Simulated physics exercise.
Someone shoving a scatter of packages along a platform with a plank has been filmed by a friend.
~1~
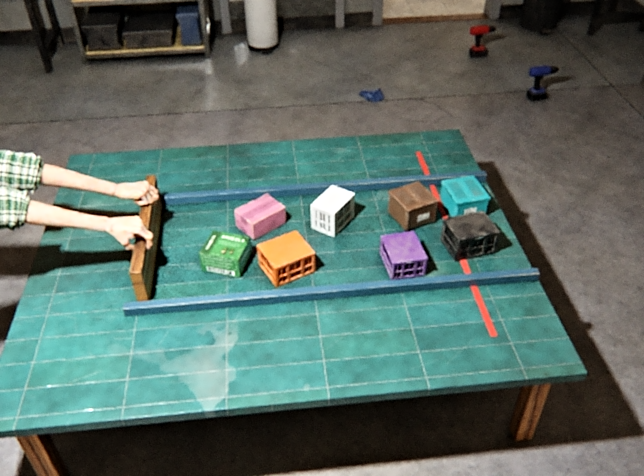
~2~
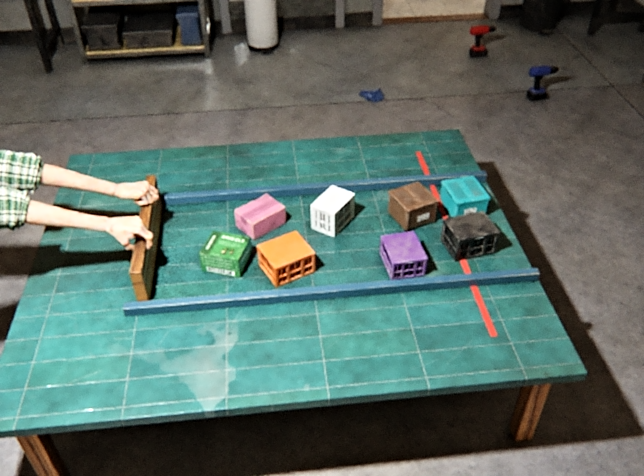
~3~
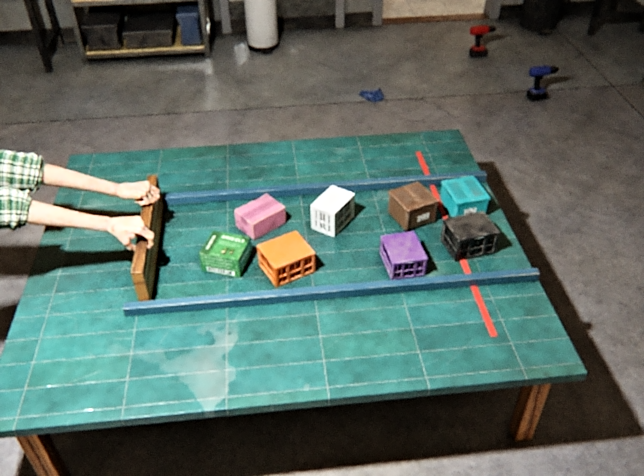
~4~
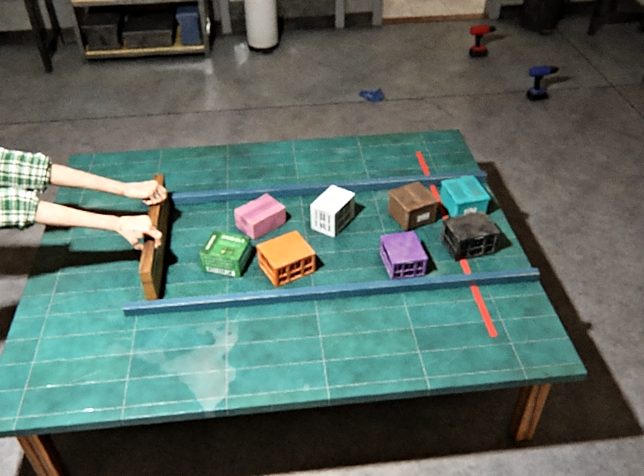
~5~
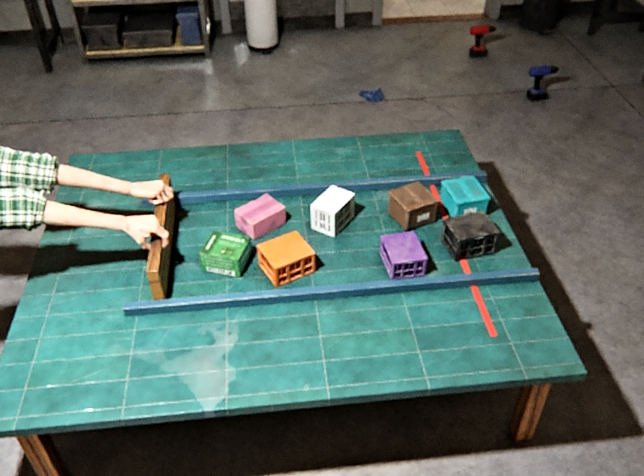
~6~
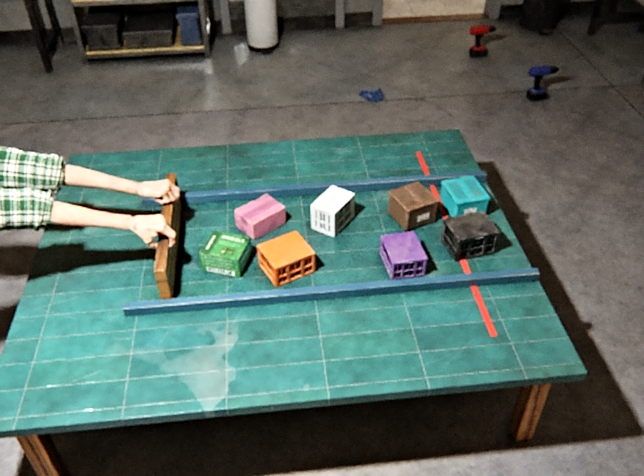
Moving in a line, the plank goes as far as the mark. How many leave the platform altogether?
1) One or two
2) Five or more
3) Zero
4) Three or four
The answer is 4.
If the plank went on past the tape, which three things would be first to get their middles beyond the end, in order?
Earliest first: Turquoise tote, black crate, brown tote.
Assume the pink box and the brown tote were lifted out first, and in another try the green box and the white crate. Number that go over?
Taking the two tries in turn, it comes to 1 and 2.
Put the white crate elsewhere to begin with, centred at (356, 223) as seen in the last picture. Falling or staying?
Started there, the object is not lost.
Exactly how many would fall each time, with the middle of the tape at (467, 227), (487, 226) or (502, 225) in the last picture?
Down on the ground: 5, 5 and 8.
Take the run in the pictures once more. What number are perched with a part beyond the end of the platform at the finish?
It totals 1.
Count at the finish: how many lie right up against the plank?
Number in contact with it: 3.
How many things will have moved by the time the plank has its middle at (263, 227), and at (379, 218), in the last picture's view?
Counts: 3 and 8.
Early on, none off yet; turquoise tote at rest near (464, 199); black crate at rest near (470, 236); brown tote at rest near (412, 207).
Finally, the number that fall off is three or four; lost, brown tote, black crate and turquoise tote.
